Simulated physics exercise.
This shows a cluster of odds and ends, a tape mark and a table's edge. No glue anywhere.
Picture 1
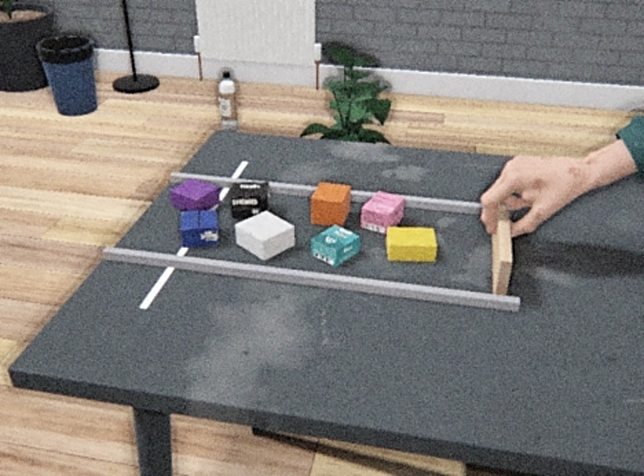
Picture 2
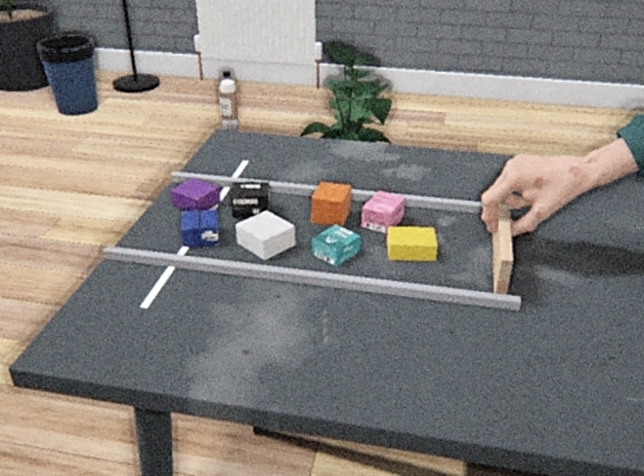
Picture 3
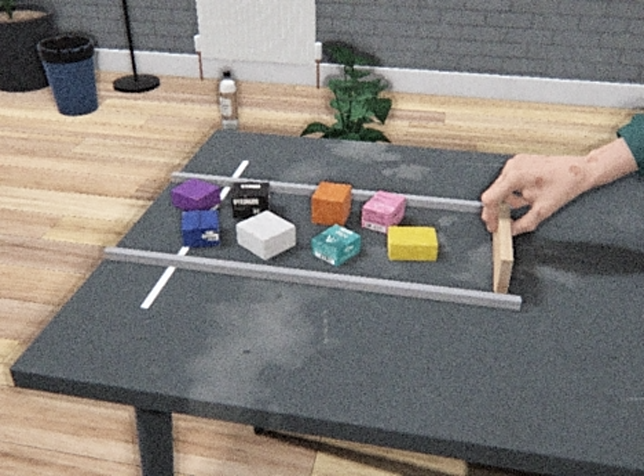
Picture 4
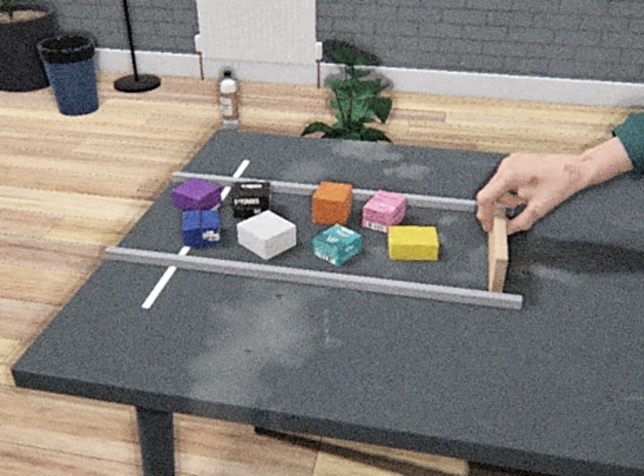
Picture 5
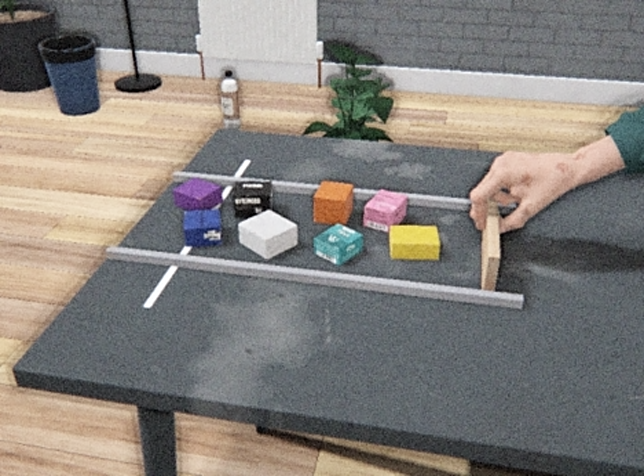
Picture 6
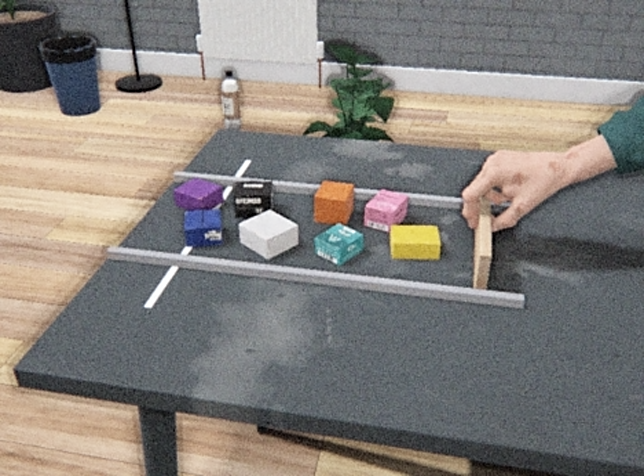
To begin with, a hand holds a wooden board upright at the right end of two pale rails on a dark table, with eight colourful blocks and boxes lying between the rails. The hand then slides the board slightly left, while the blocks stay where they are, clear of it.
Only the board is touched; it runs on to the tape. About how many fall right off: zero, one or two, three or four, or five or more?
As it turns out, the number that fall off is three or four.
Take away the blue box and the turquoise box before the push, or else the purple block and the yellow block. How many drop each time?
Fallen: 2, and 2 in the other try.
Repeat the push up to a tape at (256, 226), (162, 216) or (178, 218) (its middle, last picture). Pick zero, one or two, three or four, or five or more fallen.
The falls would be 1 or 2; five or over; 5 or more.
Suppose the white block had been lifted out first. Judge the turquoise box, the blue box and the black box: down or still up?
The turquoise box remains up, the blue box stays on, the black box goes over.
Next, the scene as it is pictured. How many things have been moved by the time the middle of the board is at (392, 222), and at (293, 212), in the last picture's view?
First 3, then 8.
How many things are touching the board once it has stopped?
It touches 2.
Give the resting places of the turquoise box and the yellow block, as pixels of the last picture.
The turquoise box at (142, 225), the yellow block at (184, 215).
Early on, none off yet; purple block at rest near (199, 196); blue box at rest near (204, 228); black box at rest near (254, 199).
A while later, none off yet; purple block at rest near (199, 196); blue box travelled about its own width near (180, 228); black box moving near (248, 198).
Further along, none off yet; purple block travelled about its own width near (156, 193); blue box leaning well over near (107, 234); black box travelled well along near (192, 191).
Finally, the number that fall off is three or four; lost, white block, black box, blue box and purple block.
